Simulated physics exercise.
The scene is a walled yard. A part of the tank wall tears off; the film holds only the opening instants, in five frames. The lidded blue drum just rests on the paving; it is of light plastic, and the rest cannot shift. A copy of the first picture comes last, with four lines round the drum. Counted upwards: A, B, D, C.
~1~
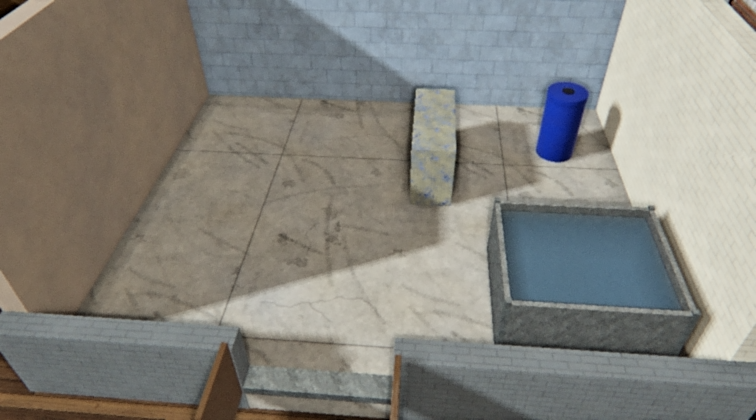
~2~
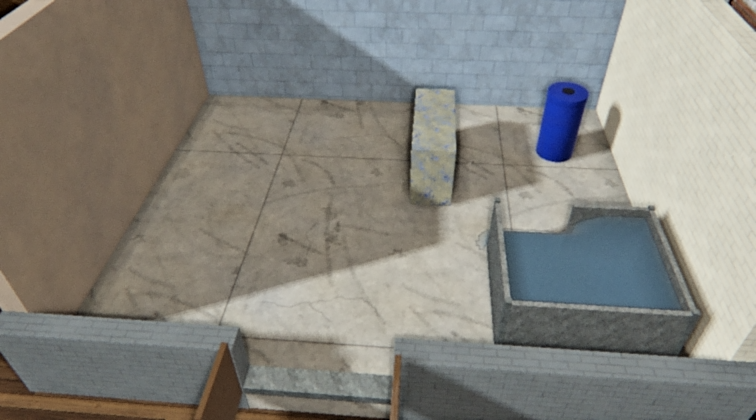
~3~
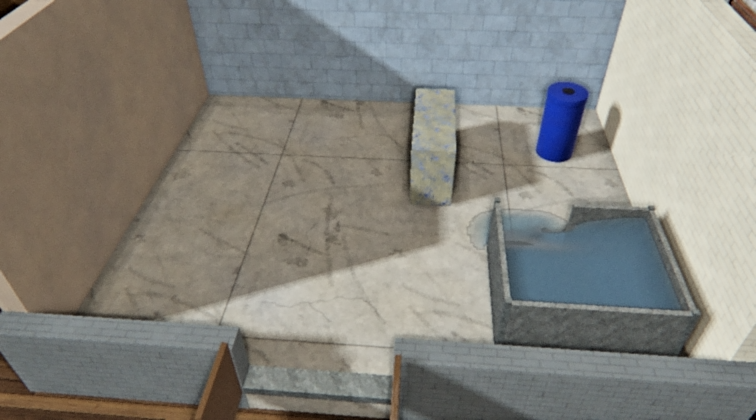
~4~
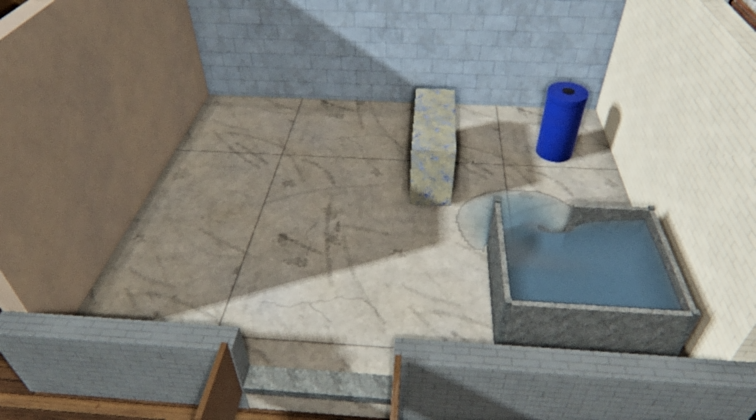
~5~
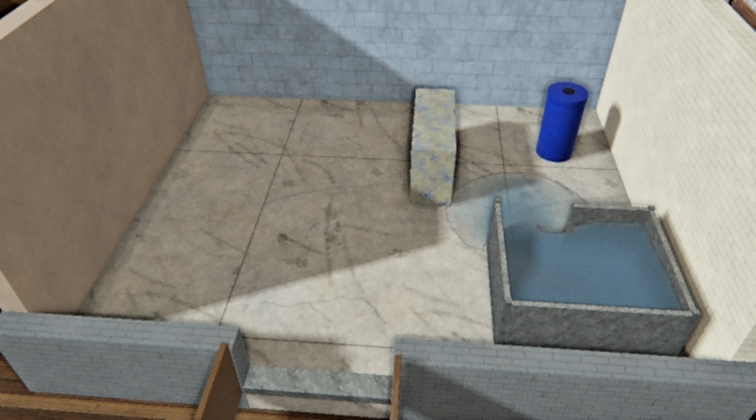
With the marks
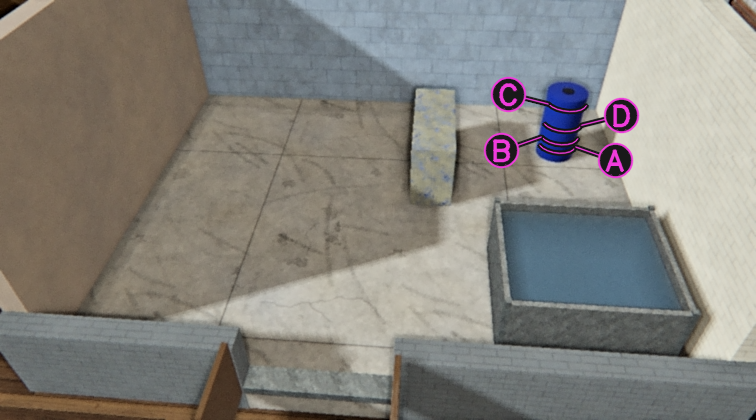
Water ran out through a gap that opened in the back wall of a full stone tank, spreading in a shallow puddle across the walled yard's floor, while the blue drum behind stayed still.
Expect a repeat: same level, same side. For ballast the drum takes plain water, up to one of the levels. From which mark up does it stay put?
I would pick mark B.
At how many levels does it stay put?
Three of the four.
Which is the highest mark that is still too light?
A.
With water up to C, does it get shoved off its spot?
No.
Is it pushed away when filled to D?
No, not at all.
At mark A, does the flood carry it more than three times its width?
No.
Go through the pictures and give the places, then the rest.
The first frame shows lid of the blue drum at (568, 91); tank full, its middle at (584, 258); open gate at (317, 336).
In the second frame, water covers 1 % of the ground, mostly out of sight from here.
In the third frame, 3 % of the ground wet, in view closest to the drum at (481, 224).
In the fourth frame, 5 % of the ground wet, in view closest to the drum at (480, 216).
The fifth frame shows lid of the blue drum at (568, 91); 7 % of the ground wet, in view closest to the drum at (539, 180).
On the marked copy, A at (559, 153); B at (561, 144); C at (569, 111); D at (564, 131); from the bottom up A, B, D, C.
With A, it is pushed about its own width away.
With B, it does not move.
With C, it does not move.
With D, it does not move.
